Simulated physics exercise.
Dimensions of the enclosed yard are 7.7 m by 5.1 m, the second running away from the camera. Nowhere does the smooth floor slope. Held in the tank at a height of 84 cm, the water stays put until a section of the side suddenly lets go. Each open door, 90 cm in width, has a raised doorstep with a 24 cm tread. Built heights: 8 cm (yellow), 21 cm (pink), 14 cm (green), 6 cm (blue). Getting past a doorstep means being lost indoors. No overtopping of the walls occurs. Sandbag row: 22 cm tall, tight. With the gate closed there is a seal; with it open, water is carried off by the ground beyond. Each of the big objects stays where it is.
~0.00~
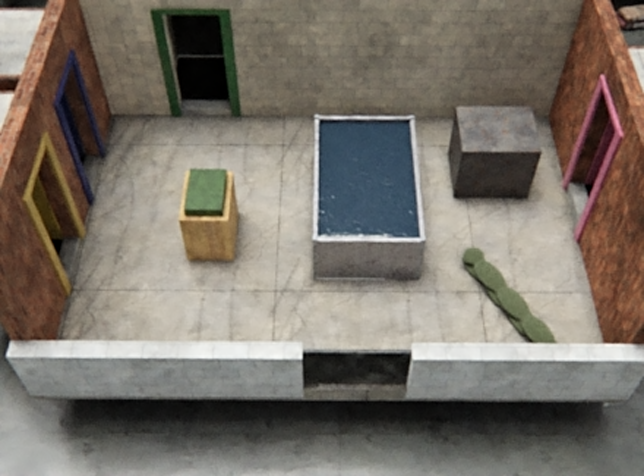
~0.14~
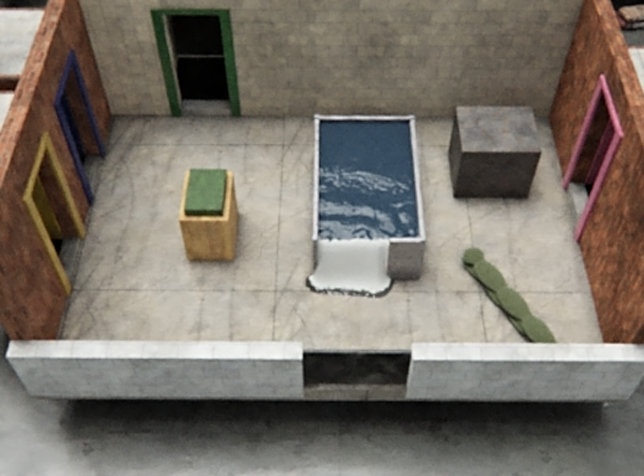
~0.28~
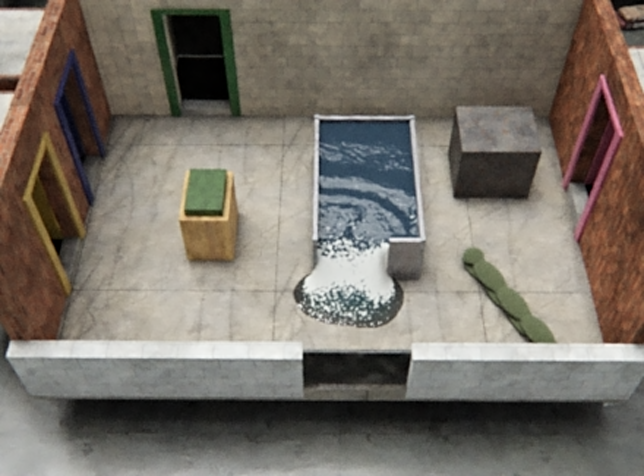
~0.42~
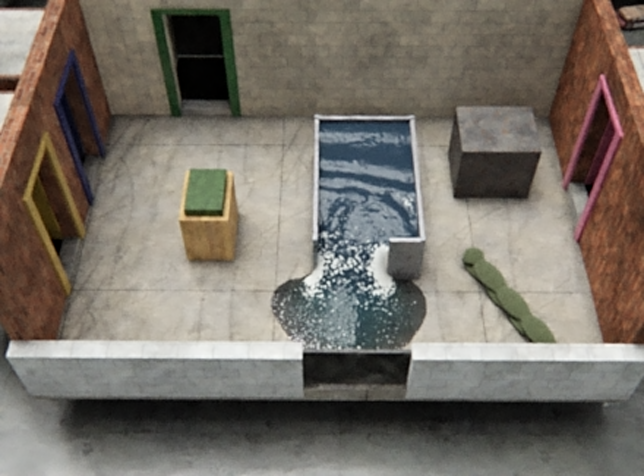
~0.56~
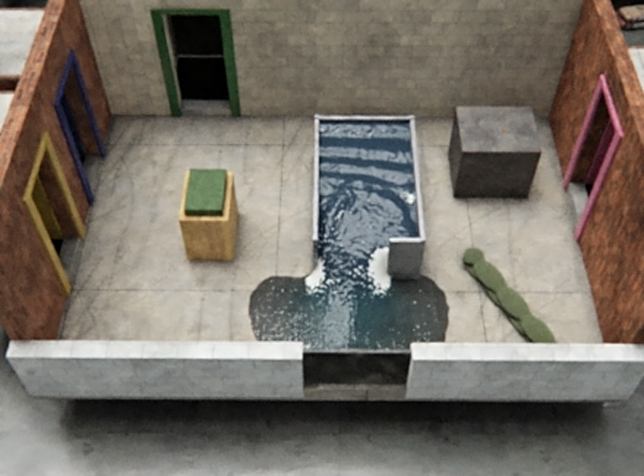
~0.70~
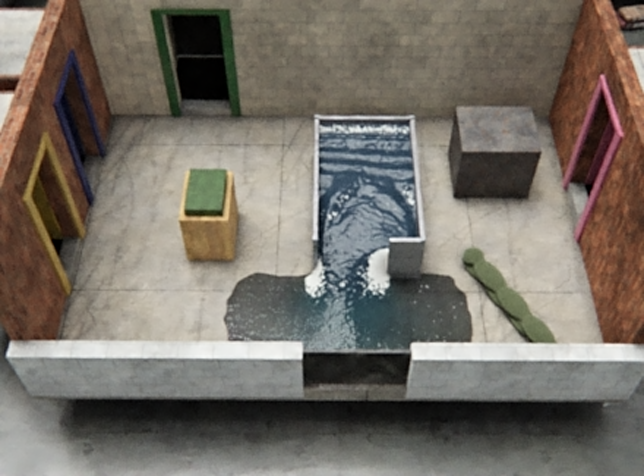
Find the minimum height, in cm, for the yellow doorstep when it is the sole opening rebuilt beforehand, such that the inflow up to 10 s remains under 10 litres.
The minimum height is about 16 cm.
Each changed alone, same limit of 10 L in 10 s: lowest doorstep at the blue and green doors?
Close to 6.5 cm (blue) and close to 10.5 cm (green).
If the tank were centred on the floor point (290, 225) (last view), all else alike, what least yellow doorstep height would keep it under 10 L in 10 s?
A minimum of about 14.0 cm.
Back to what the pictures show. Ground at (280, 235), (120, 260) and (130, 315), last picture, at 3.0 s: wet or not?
One by one: Clear, drenched, drenched.
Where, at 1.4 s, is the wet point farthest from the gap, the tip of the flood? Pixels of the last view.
Around pixel (89, 372).
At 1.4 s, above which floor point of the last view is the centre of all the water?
The centre of all the water is around (355, 260).
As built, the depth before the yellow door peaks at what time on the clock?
Roughly at 2.8 s.
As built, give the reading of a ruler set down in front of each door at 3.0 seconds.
In cm - yellow: 18, pink: 1, green: 0, blue: 3.
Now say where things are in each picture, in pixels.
The first picture shows the tank at (366, 178) is whole and still, 84 cm deep; the yellow door at (57, 221) is dry.
In the second picture, the front is at (366, 293), 0.3 m from the gap at (352, 265); 0.2 m2 of floor is wet, 84 cm left at the back.
In the third picture, the front is at (346, 321), 0.8 m from the gap at (352, 265); 0.9 m2 of floor is wet, 84 cm left at the back.
In the fourth picture, water pours out at (352, 267) and has run 1.4 m, to a hidden place; about 9 cm deep outside, 84 cm at the back.
In the fifth picture, the gap is at (352, 266), the front 1.7 m out at a hidden place; the back of the tank holds 81 cm.
In the sixth picture, the gap is at (352, 266), the front 1.9 m out at a hidden place; the back of the tank holds 72 cm; the yellow door at (57, 221), 4.2 m from the gap, is still 2.6 m from the nearest water.
After 1.4 s water covers 20 % of the floor, deepest (51 cm) near (351, 362); it has not reached the yellow door.
After 3.0 s water covers 45 % of the floor, deepest (36 cm) near (532, 351); 18 cm at the yellow door, 10 litres in over its 8 cm doorstep.
After 10.0 s water covers 95 % of the floor, deepest (14 cm) near (521, 118); 8 cm at the yellow door, 79 litres in over its 8 cm doorstep.
At the yellow door as built, the water arrived by 2.3 s and peaked near 18 cm at 2.8 s.
With a doorstep of 13.5 cm, 19 litres would have come in within the 10 s; with 18.5 cm, 3 litres. So under 10 litres takes about 16 cm.
